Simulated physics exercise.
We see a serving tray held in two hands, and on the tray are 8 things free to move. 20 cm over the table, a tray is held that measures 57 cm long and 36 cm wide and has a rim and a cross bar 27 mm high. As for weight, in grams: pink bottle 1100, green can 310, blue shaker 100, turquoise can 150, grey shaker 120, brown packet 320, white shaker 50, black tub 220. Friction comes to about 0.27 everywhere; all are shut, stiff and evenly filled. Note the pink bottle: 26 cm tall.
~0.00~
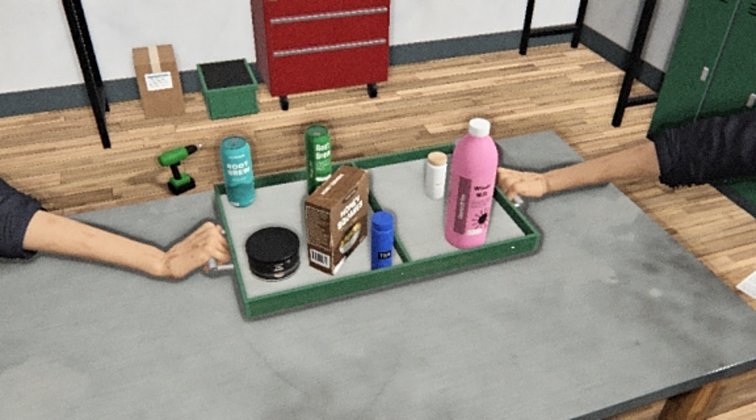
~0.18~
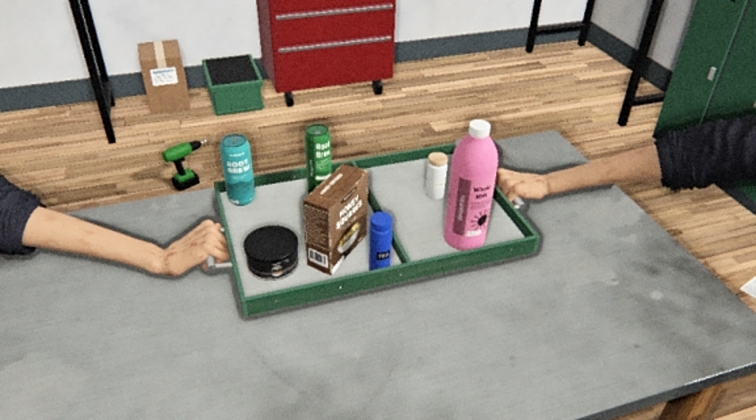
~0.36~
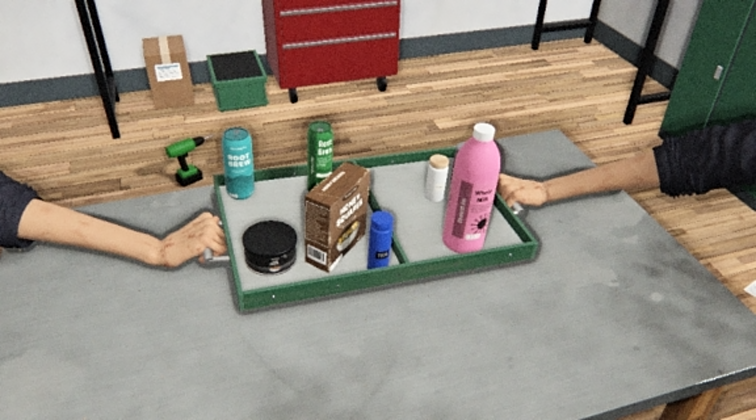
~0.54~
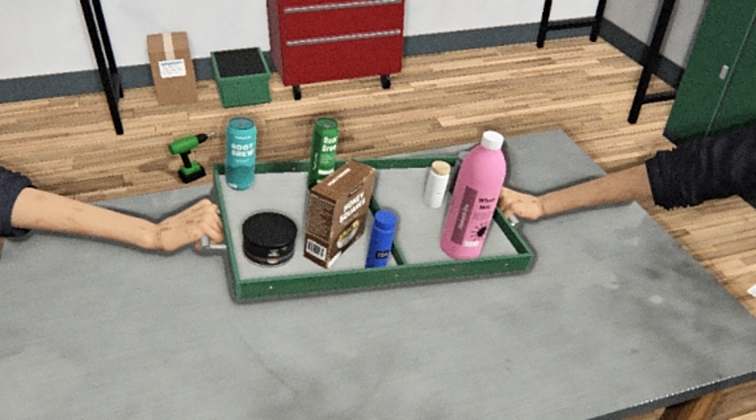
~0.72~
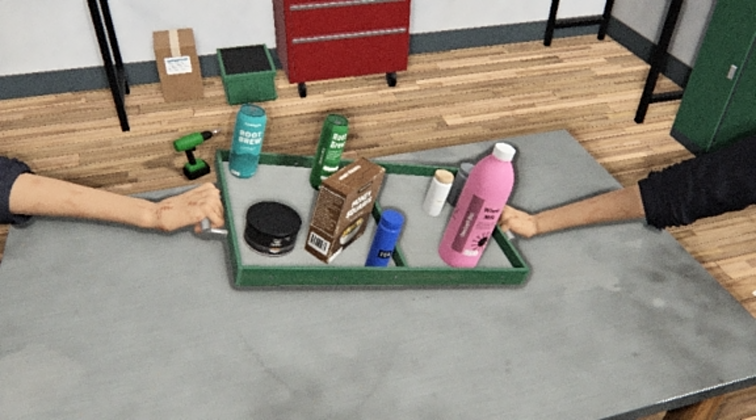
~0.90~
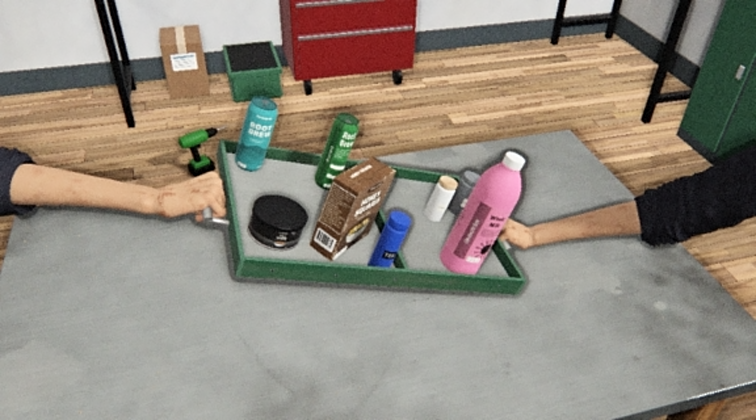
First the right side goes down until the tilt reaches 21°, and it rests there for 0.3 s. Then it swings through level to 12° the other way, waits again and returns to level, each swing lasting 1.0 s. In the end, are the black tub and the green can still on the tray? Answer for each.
Black tub: Yes, green can: Yes.
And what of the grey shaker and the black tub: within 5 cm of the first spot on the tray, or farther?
As for the grey shaker, it remains where it was, and the black tub winds up somewhere else.
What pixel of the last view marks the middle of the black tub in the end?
Near (324, 237).
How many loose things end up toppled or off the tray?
The tally is 3.
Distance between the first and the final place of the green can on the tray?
Roughly 24 cm.
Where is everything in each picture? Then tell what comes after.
Tray level; black tub (274, 254); green can (319, 165), in the first frame.
Tray level; turquoise can (238, 171), in the second frame.
Tilt 3°, right edge down; brown packet (337, 216); white shaker (437, 178), in the third frame.
Tilt 8°, right edge down; pink bottle (475, 196); blue shaker (380, 243), in the fourth frame.
Tilt 15°, right edge down; turquoise can (247, 143), in the fifth frame.
Tilt 19°, right edge down; black tub (277, 222); green can (336, 153), in the sixth frame.
By 1.20 s, tilt 21°, right edge down; green can rocked 8° off its seat near (367, 156); black tub 8 cm from its spot near (314, 224); turquoise can 9 cm from its spot.
By 1.50 s, tilt 20°, right edge down; pink bottle now off the tray; green can on its side near (404, 181); black tub 12 cm from its spot near (331, 222).
By 1.80 s, tilt 10°, right edge down; green can on its side near (423, 177); black tub 12 cm from its spot near (327, 229); turquoise can on its side.
By 2.30 s, tilt 11°, left edge down; green can on its side near (421, 157); black tub 12 cm from its spot near (323, 245); turquoise can on its side.
When it is over (4.1 s), off the tray, pink bottle; lying over on the tray, green can and turquoise can; not toppled but over 5 cm from the start, brown packet, white shaker and black tub; the other 2 within 5 cm of the start. In the last view, black tub near (324, 237), green can near (429, 182).
